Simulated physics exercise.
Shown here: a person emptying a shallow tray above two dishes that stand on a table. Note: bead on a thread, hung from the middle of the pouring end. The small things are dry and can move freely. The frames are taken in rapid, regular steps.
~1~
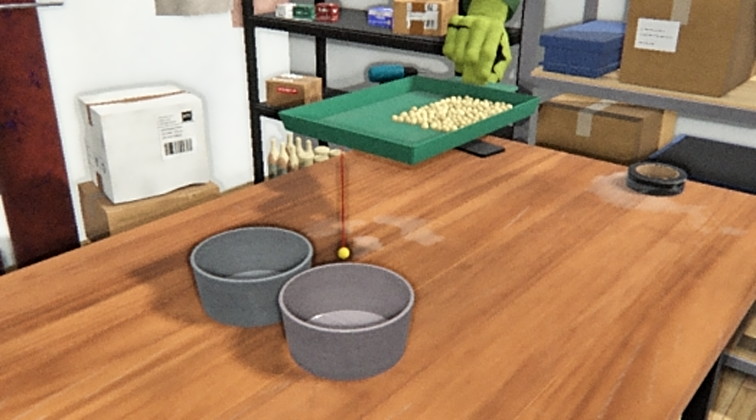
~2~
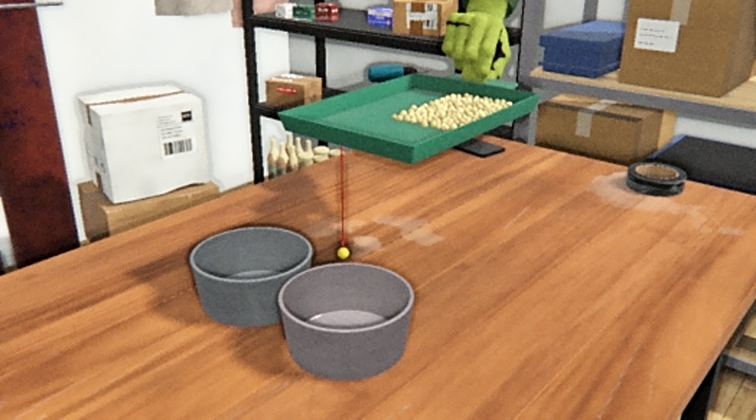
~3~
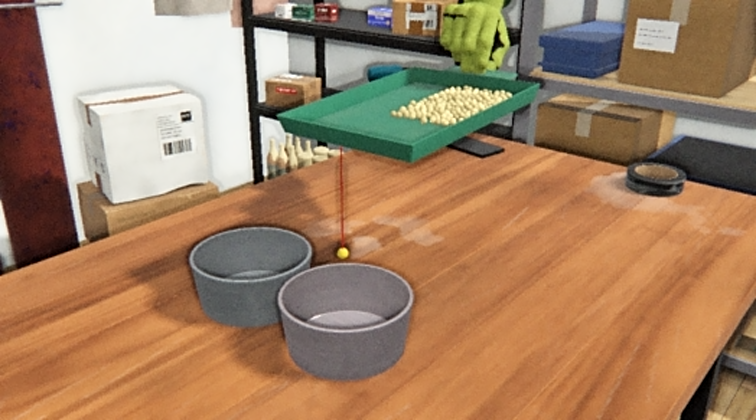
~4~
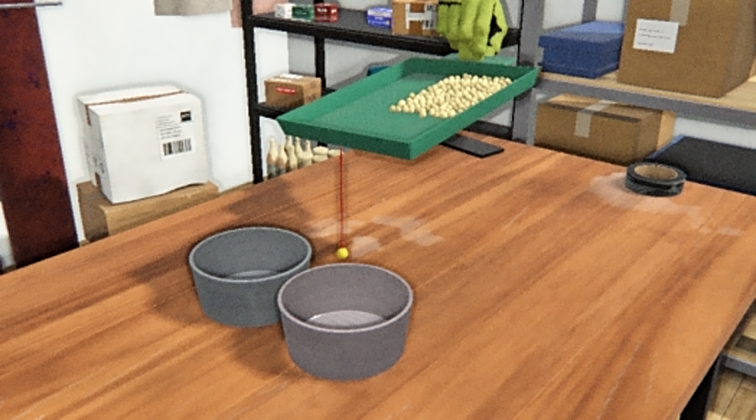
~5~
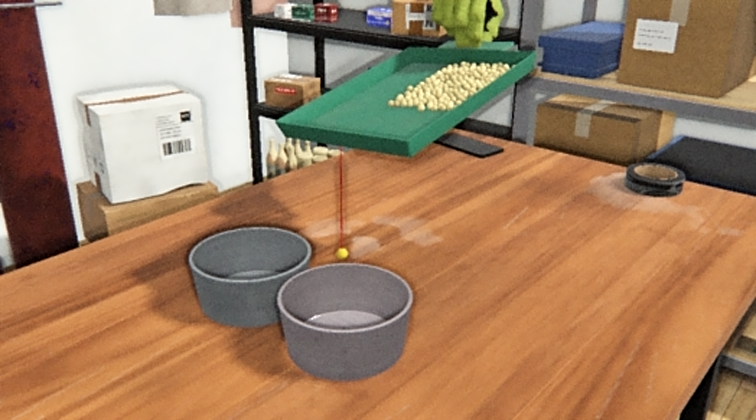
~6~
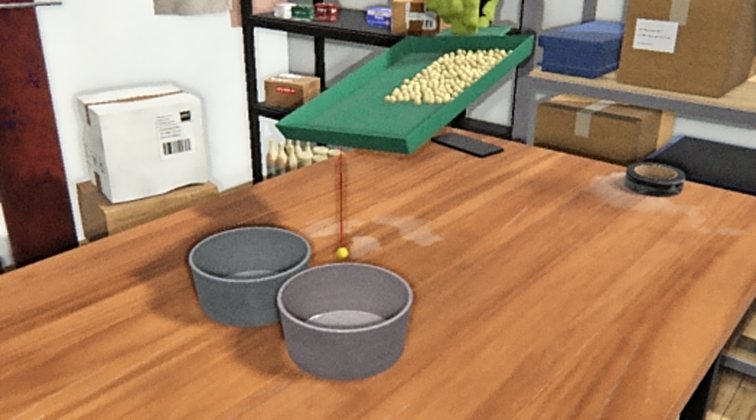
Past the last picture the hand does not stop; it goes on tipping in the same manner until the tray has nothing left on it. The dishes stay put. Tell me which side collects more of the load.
I'd say the left dish gets the lion's share of it.
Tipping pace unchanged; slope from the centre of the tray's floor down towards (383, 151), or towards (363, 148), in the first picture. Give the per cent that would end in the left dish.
In turn, 0 percent and then 0 percent.
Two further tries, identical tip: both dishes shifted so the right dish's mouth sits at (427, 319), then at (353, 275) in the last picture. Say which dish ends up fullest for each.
For the first place, the dish on the left side; for the second, the dish on the left side.
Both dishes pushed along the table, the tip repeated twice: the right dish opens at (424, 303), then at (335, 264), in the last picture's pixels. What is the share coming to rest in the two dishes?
70 %, 60 %.
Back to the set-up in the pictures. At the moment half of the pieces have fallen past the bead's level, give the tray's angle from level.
The tilt is near 100° by then.
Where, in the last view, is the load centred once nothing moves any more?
Around (255, 290).
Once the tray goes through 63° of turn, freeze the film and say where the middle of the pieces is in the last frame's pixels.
Around (300, 141).
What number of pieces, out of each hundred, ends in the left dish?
About 100 in every hundred pieces.
Shortly afterwards, tray tipped steeply; the bulk on the tray; near a quarter in the left dish; a little in the air.
Next, tray tipped past a quarter turn; near a quarter on the tray; only a few in the right dish; near two thirds in the left dish; only a few outside both; near a quarter in the air.
Some moments later, tray tipped past a quarter turn; only a few in the right dish; all but a few in the left dish; only a few outside both.
In the end, tray tipped past a quarter turn; only a few in the right dish; all but a few in the left dish; only a few outside both.
